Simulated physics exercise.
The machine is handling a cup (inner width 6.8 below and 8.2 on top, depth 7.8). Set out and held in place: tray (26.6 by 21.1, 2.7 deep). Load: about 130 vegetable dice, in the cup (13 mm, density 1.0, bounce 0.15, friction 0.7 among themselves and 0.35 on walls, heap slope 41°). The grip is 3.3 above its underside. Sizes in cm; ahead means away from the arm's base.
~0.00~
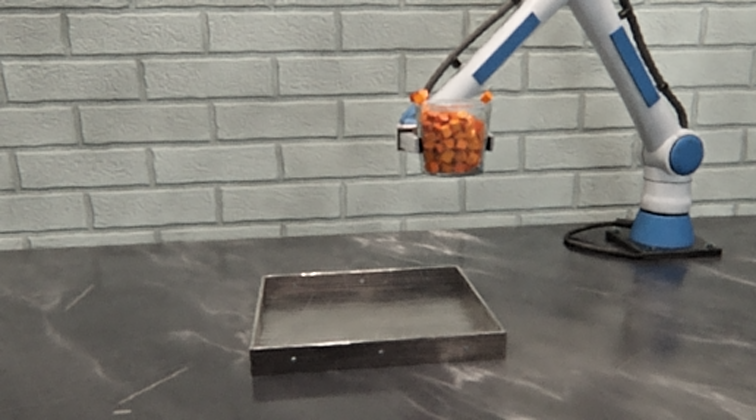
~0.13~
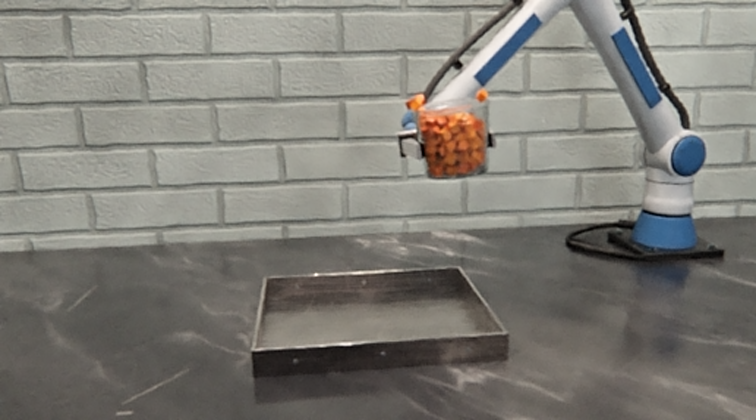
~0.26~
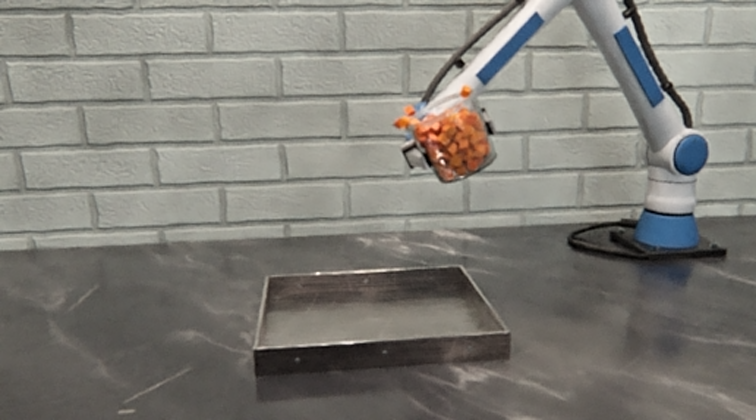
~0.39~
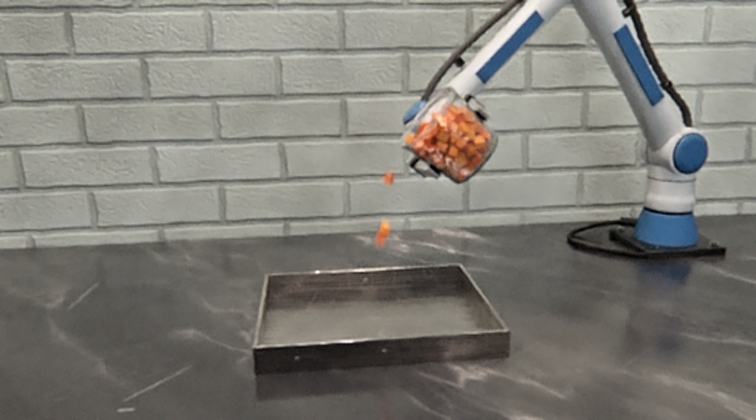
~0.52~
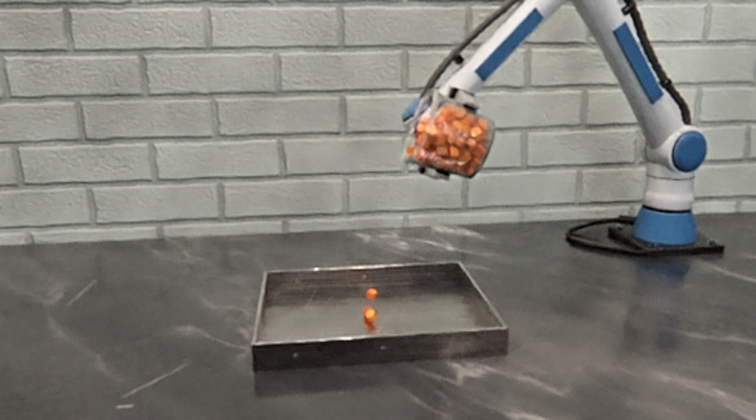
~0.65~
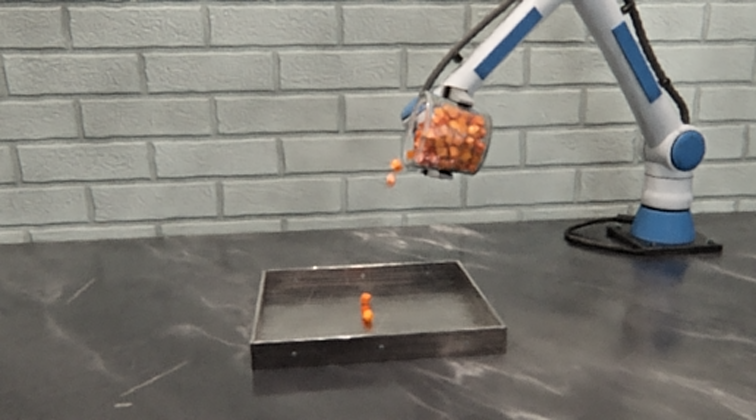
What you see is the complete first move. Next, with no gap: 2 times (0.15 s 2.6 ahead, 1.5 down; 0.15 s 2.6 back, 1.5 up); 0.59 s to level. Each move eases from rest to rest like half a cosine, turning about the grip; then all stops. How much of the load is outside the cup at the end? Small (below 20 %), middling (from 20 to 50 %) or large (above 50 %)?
Outside the cup the share is small, below 20 %.
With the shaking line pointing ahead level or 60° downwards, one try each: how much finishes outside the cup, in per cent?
Some 20 and 5 per cent.
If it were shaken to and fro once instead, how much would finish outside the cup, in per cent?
In that case some 10 per cent.
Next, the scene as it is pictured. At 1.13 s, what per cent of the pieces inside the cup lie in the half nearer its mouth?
About 50 per cent.
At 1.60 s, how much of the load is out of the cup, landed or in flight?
Some 15 per cent.
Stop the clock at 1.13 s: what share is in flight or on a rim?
About 2 per cent.
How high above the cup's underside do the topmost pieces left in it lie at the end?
Some 8.0 cm.
After 1.13 s, tilted 75° forward, highest piece 23 above the table; 117 in the cup, 8 in the tray, 3 in flight or on a rim.
After 1.60 s, tilted 26° forward, highest piece 25 above the table; 111 in the cup, 17 in the tray.
After 2.04 s, level, highest piece 27 above the table; 111 in the cup, 17 in the tray.
After 3.09 s, level, highest piece 27 above the table; 111 in the cup, 17 in the tray.
At rest, 111 in the cup, 17 in the tray. That is 13 % outside the cup.
